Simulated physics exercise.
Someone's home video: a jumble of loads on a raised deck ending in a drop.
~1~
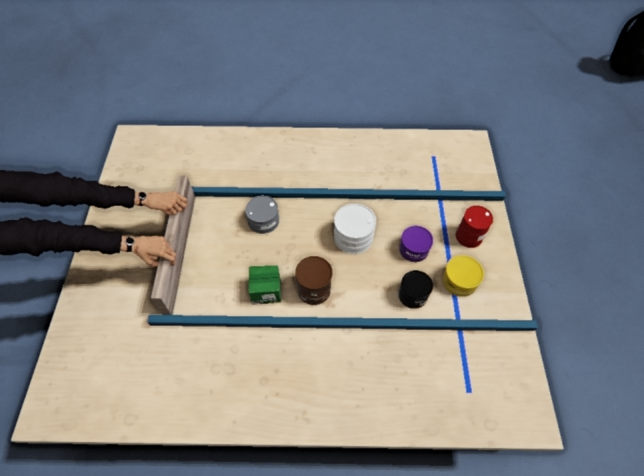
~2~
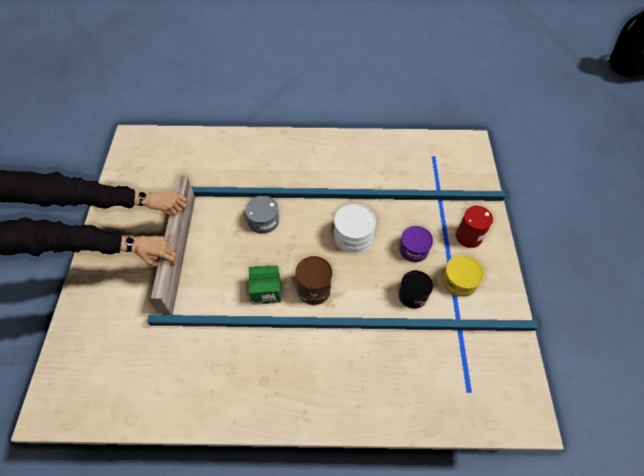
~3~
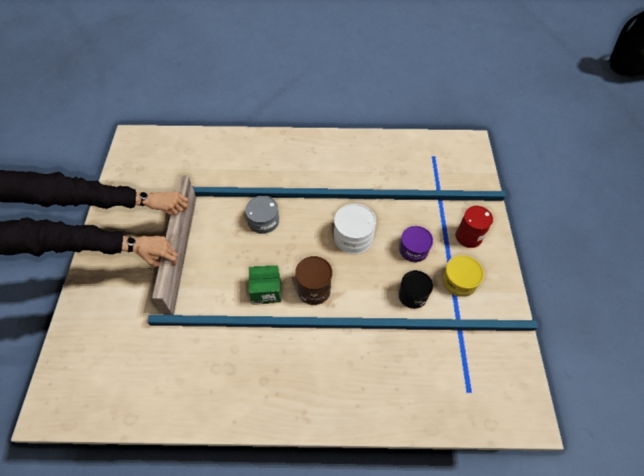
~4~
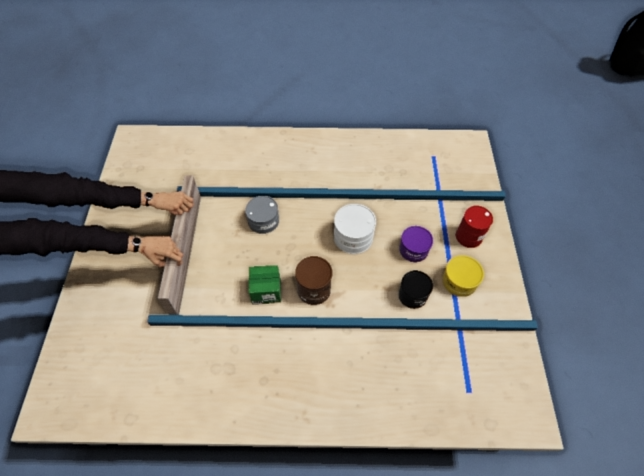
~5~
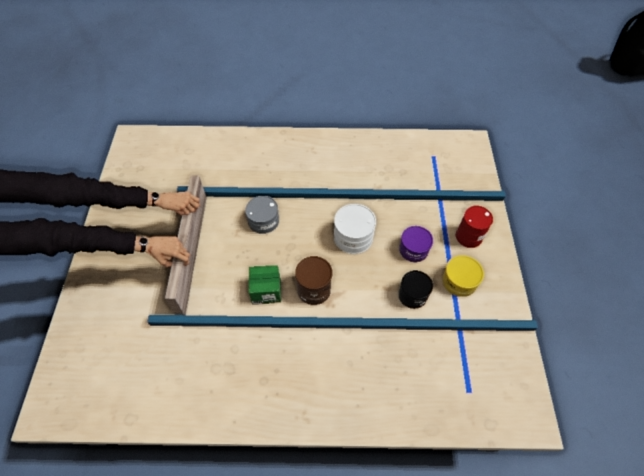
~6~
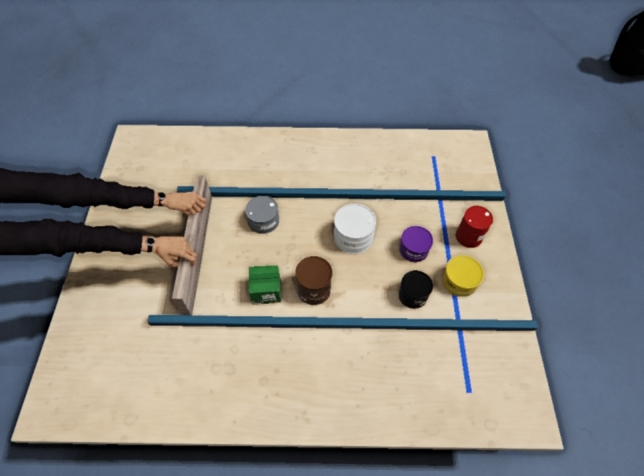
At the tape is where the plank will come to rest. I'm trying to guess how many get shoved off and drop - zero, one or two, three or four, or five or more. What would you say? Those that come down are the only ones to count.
I reckon the ones pushed off reach one but not past two.
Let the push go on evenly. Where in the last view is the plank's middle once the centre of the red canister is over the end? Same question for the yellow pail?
Around (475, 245) first and around (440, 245) second.
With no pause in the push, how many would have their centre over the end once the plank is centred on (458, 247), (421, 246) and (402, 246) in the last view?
The counts are 2, 0 and 0, in that order.
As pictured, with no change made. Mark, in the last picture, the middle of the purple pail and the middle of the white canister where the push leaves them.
(506, 255) and (471, 243), approximately.
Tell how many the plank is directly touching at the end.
Total: 3.
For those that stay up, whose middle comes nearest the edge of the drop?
Foremost, the black pail.
Soon after, none off yet; red canister at rest near (474, 227); yellow pail at rest near (462, 276); purple pail at rest near (416, 244).
By the end, the number that fall off is one or two; fallen, yellow pail.
